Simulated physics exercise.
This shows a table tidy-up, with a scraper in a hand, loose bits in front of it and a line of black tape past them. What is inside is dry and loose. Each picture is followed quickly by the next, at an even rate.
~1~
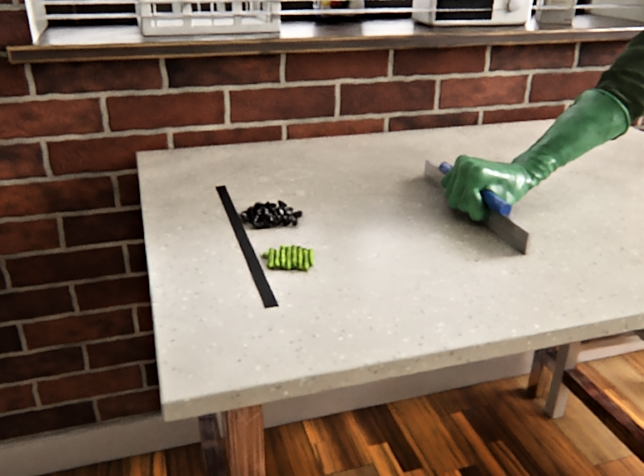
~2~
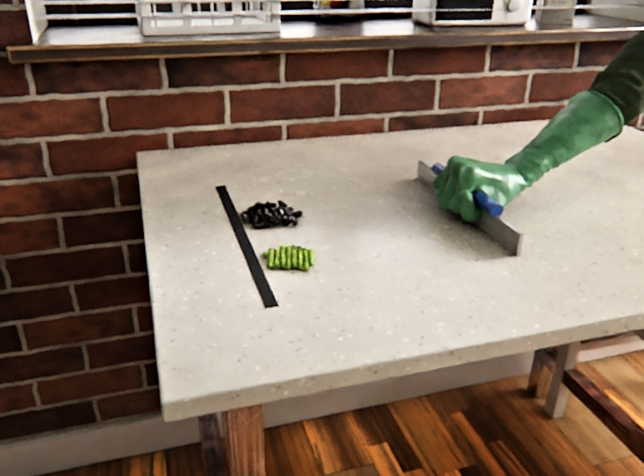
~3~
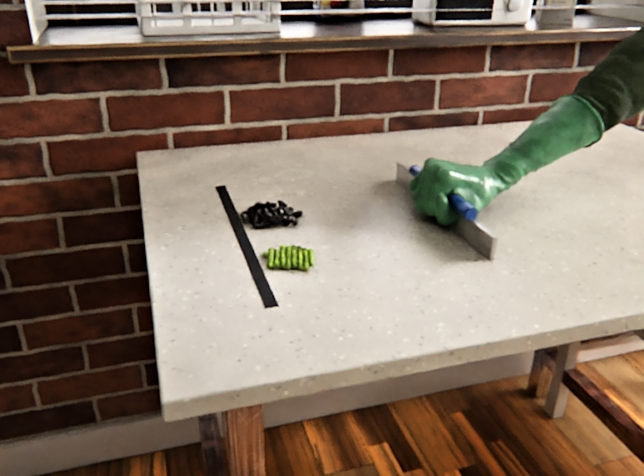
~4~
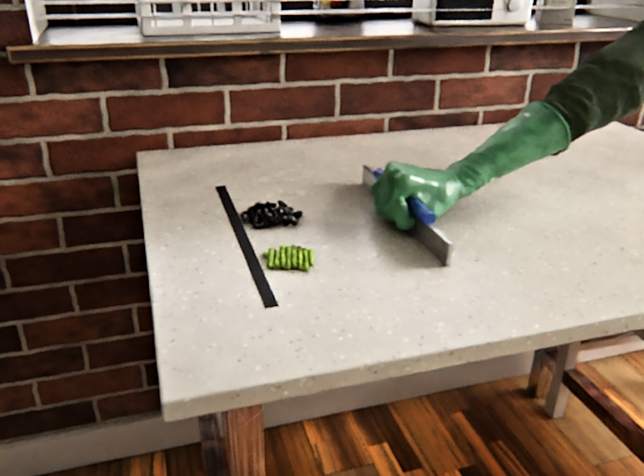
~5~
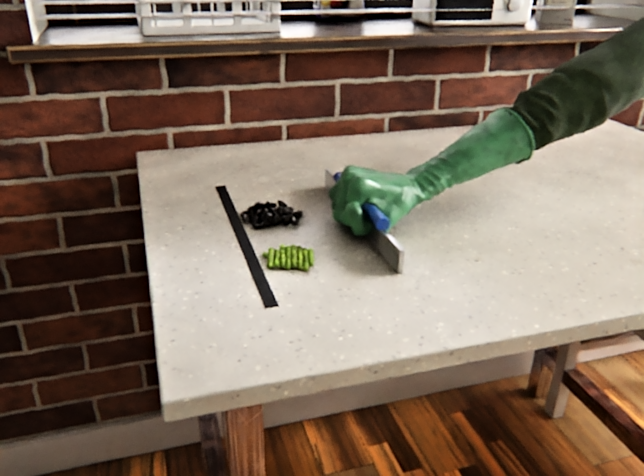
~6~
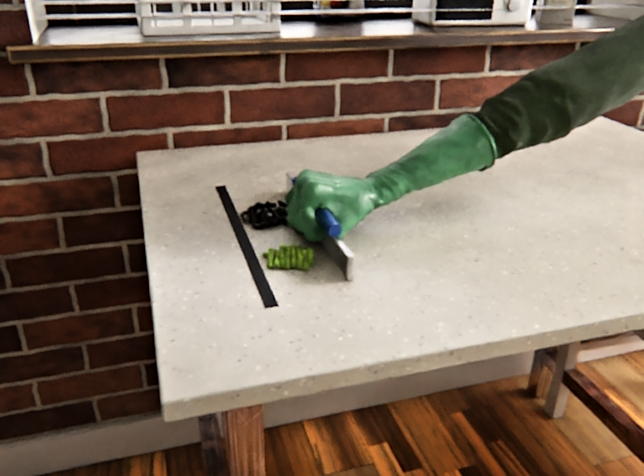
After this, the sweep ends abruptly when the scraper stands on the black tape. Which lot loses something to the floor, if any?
Here the near lot sends some to the floor, and the far lot sends some to the floor.
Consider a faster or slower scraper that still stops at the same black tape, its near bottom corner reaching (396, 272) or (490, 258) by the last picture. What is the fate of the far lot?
Earlier try: It partly goes over. Later try: It stays put completely.
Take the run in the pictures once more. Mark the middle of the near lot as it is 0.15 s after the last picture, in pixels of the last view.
The centre sits around (195, 281).
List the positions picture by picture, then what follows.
The first frame shows scraper (520, 236), at rest; black tape (222, 191), well back from the edge; edge at (146, 250); near lot (288, 257), some dried peas; far lot (264, 215), some black beans.
The second frame shows scraper (512, 237); far lot (264, 215).
The third frame shows scraper (486, 241); near lot (288, 257).
The fourth frame shows scraper (442, 247); far lot (264, 215).
The fifth frame shows scraper (395, 253); near lot (288, 257).
The sixth frame shows scraper (345, 260); black tape (222, 191); edge at (146, 250); near lot (288, 257); far lot (264, 215).
Then, 0.06 s later than the last frame, scraper still moving, near (266, 213); near lot all on the table, its front near (234, 277); far lot all on the table, its front near (211, 219).
Then, 0.15 s later than the last frame, scraper stopped at the black tape; near lot all on the table, its front near (116, 318); far lot all on the table, its front near (137, 219).
Then, 0.43 s later than the last frame, scraper stopped at the black tape; near lot almost all over the edge; far lot almost all over the edge.
When it is over, scraper stopped at the black tape; near lot every one over the edge; far lot every one over the edge.
